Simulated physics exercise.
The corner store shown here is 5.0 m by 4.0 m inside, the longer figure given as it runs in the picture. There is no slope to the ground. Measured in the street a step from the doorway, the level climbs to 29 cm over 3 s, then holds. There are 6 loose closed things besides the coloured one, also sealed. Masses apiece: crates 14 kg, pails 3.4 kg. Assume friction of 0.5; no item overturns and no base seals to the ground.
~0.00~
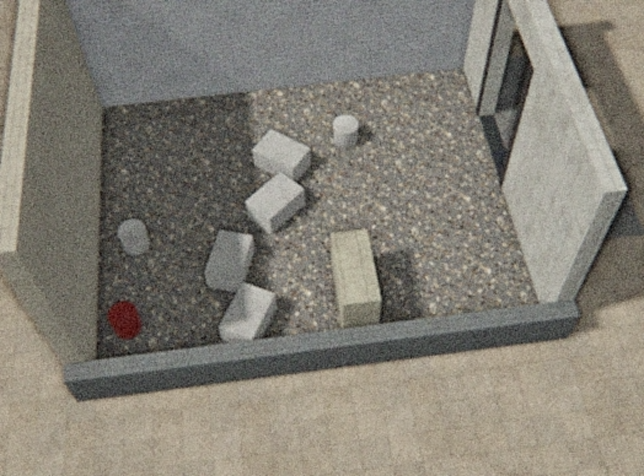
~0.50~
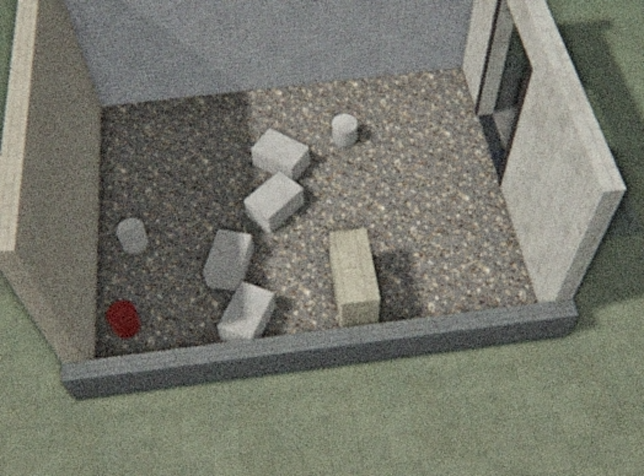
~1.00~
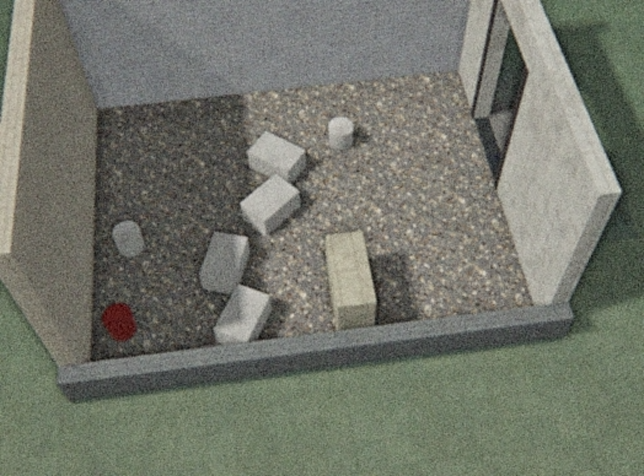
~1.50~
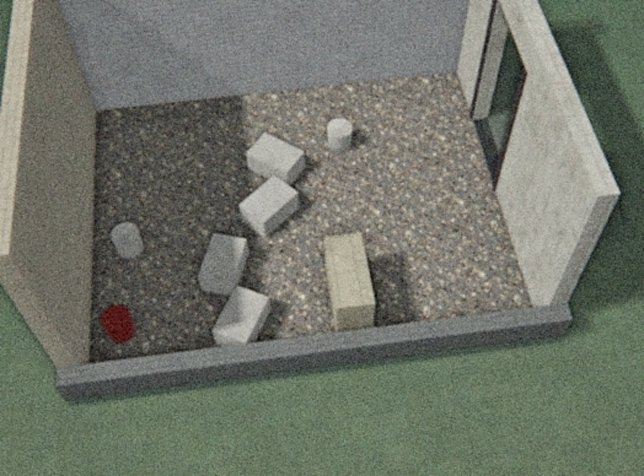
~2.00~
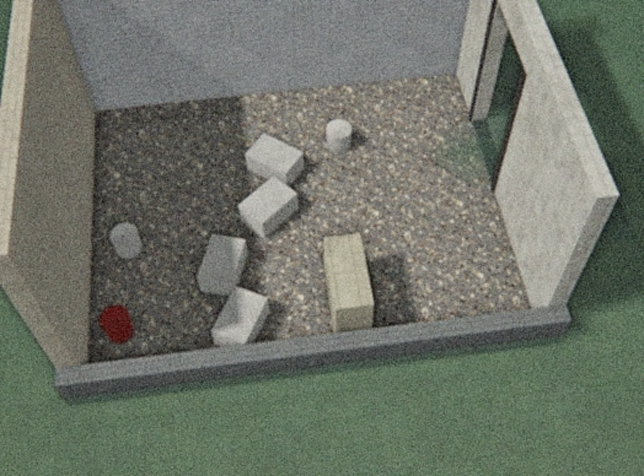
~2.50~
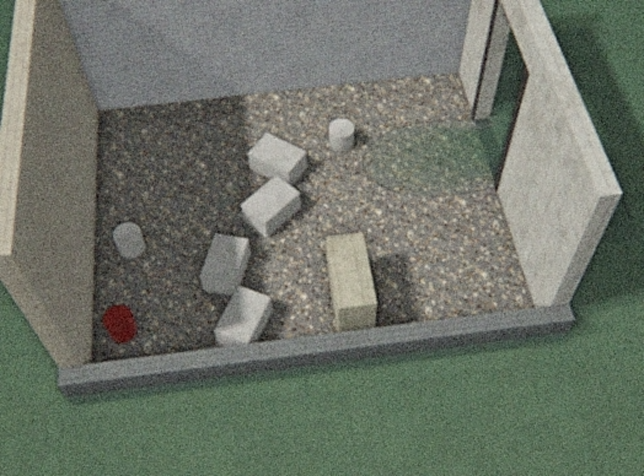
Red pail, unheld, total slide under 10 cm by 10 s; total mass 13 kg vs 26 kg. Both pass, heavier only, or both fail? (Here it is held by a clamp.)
Heavier only.
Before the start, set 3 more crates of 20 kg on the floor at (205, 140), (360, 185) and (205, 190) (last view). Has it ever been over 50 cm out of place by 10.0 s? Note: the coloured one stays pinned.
Result, in order - exceeds it; exceeds it; exceeds it.
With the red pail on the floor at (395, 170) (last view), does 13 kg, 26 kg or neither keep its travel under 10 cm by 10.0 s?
Outcome - success with heavier only.
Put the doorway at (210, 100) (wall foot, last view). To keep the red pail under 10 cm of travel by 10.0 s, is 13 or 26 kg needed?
With that change, you need the heavier one.
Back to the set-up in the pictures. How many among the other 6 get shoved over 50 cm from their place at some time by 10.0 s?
By my tally, 6.
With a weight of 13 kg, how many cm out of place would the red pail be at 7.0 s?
About 0 cm off its spot.
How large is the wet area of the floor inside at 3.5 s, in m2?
About 6.5 m2 is covered.
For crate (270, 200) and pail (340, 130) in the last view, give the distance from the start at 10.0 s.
In turn: 100 cm, 200 cm.
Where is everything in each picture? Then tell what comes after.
The first frame shows the red pail at (122, 314), on the bottom; water covers 0.0 m2; 0 of 7 have shifted.
The second frame shows the red pail at (121, 314) rests on the ground; 0.0 m2 under water; 0 of 7 have shifted.
The third frame shows the red pail at (117, 316), on the bottom; 0.0 m2 under water; 0 of 7 have shifted.
The fourth frame shows the red pail at (116, 318) rests on the ground; 0.0 m2 under water; 0 of 7 have shifted.
The fifth frame shows the red pail at (114, 318) rests on the ground; 0.5 m2 under water; 0 of 7 have shifted.
The sixth frame shows the red pail at (118, 318), on the bottom; 1.6 m2 under water; 0 of 7 have shifted.
After 3.5 s the red pail would be 0 cm from its start with 13 kg and 0 cm from its start with 26 kg; 0 cm of water round it then.
After 4.5 s the red pail would be 0 cm from its start with 13 kg and 0 cm from its start with 26 kg; 0 cm of water round it then.
After 7.0 s the red pail would be 0 cm from its start with 13 kg and 0 cm from its start with 26 kg; 10 cm of water round it then.
After 10.0 s the red pail would be 138 cm from its start with 13 kg and 1 cm from its start with 26 kg; 16 cm of water round it then.
